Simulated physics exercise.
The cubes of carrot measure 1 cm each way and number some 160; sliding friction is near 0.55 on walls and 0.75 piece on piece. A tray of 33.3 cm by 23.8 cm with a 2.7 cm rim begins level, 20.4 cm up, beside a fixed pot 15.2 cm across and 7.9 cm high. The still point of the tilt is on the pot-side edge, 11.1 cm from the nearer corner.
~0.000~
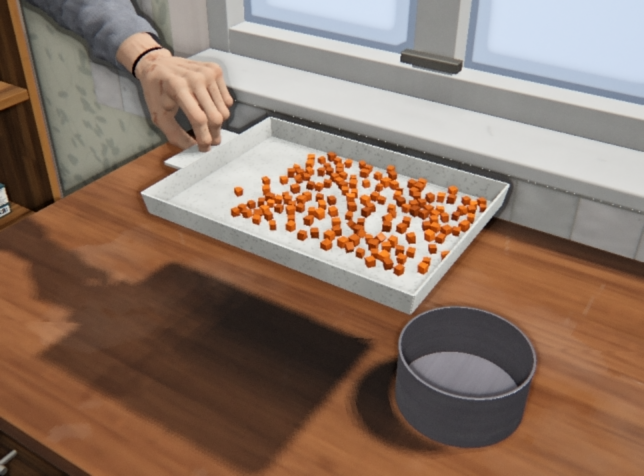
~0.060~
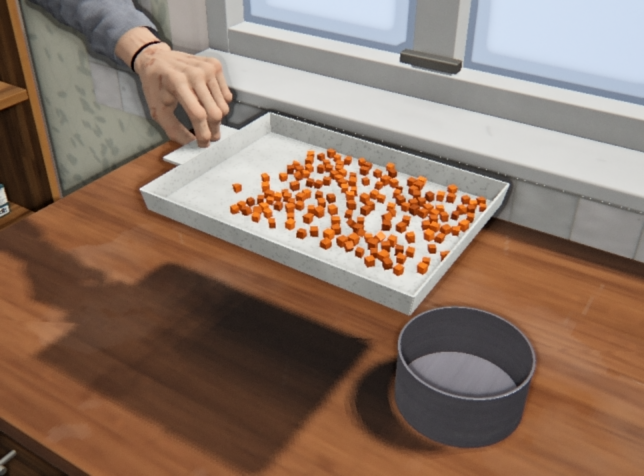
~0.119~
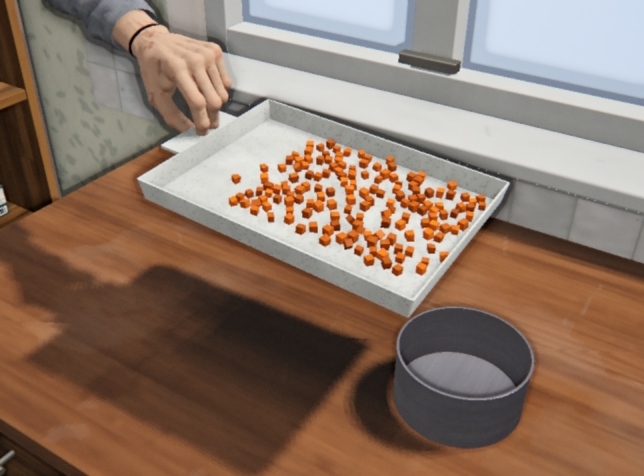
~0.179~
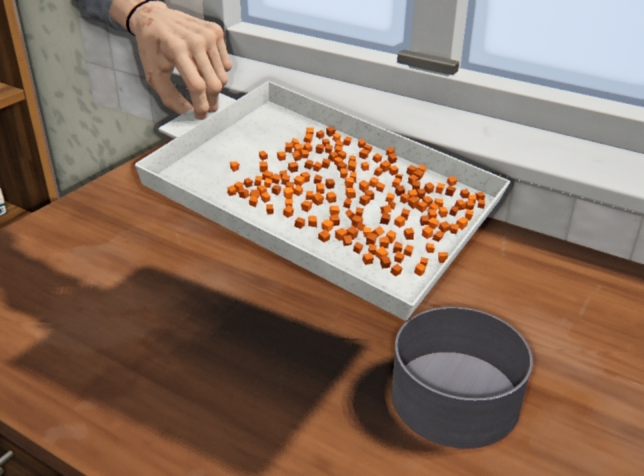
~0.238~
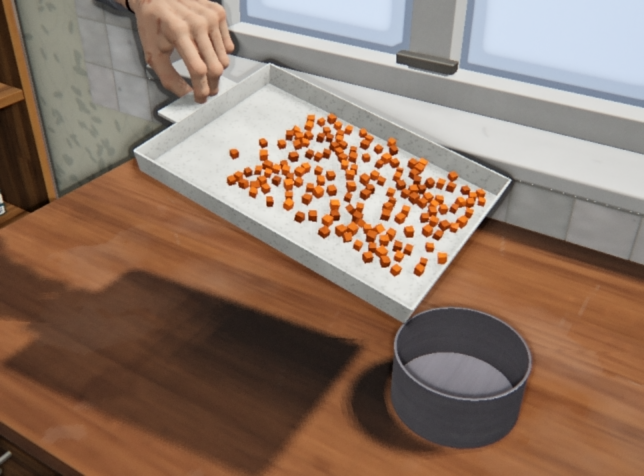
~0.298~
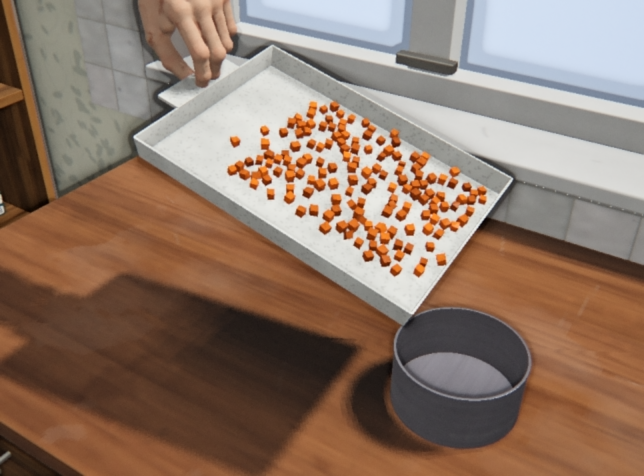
On a wooden counter, a hand raises the left end of a tray of carrot cubes.
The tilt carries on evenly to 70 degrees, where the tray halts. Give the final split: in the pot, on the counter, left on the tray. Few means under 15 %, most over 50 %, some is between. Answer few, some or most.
Pot few, counter some, tray most.
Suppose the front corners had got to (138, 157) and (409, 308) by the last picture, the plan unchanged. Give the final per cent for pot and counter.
Pot 0, counter 35.
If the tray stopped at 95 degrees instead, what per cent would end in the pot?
In that case some 30 per cent.
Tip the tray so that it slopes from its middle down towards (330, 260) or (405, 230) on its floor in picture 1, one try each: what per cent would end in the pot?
About 0 and 5 per cent.
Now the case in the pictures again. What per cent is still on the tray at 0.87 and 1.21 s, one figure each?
In turn: 100, 70.
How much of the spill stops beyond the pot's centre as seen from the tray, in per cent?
About 90 per cent.
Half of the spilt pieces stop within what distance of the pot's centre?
About 24 cm.
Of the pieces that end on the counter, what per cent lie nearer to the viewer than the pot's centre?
About 100 per cent.
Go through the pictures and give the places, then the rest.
Tray tilt 0 degrees, front corners at (147, 192) and (412, 292); middle of the pieces at (352, 207); pot at (467, 349), in the first frame.
Tray tilt 1 degrees, front corners at (146, 189) and (412, 293); middle of the pieces at (352, 205), in the second frame.
Tray tilt 4 degrees, front corners at (144, 178) and (411, 296), lowest corner right front; middle of the pieces at (351, 200), in the third frame.
Tray tilt 9 degrees, front corners at (141, 164) and (411, 300), lowest corner right front; middle of the pieces at (351, 193), in the fourth frame.
Tray tilt 13 degrees, front corners at (140, 150) and (410, 304), lowest corner right front; middle of the pieces at (351, 186), in the fifth frame.
Tray tilt 18 degrees, front corners at (140, 137) and (410, 308), lowest corner right front; middle of the pieces at (353, 180); pot at (462, 350). The tray's pace is about 75 degrees a second, in the sixth frame.
Then, at 0.64 s, tilt 43 degrees; the tray holds 100 %, the pot 0 %.
After 0.87 s, tilt 60 degrees; the tray holds 100 %, the pot 0 %.
Then, at 1.21 s, tilt 70 degrees; the tray holds 70 %, the pot 0 %.
In the end, at 2.5 s, pot 5 %, counter 35 %, tray 65 %.
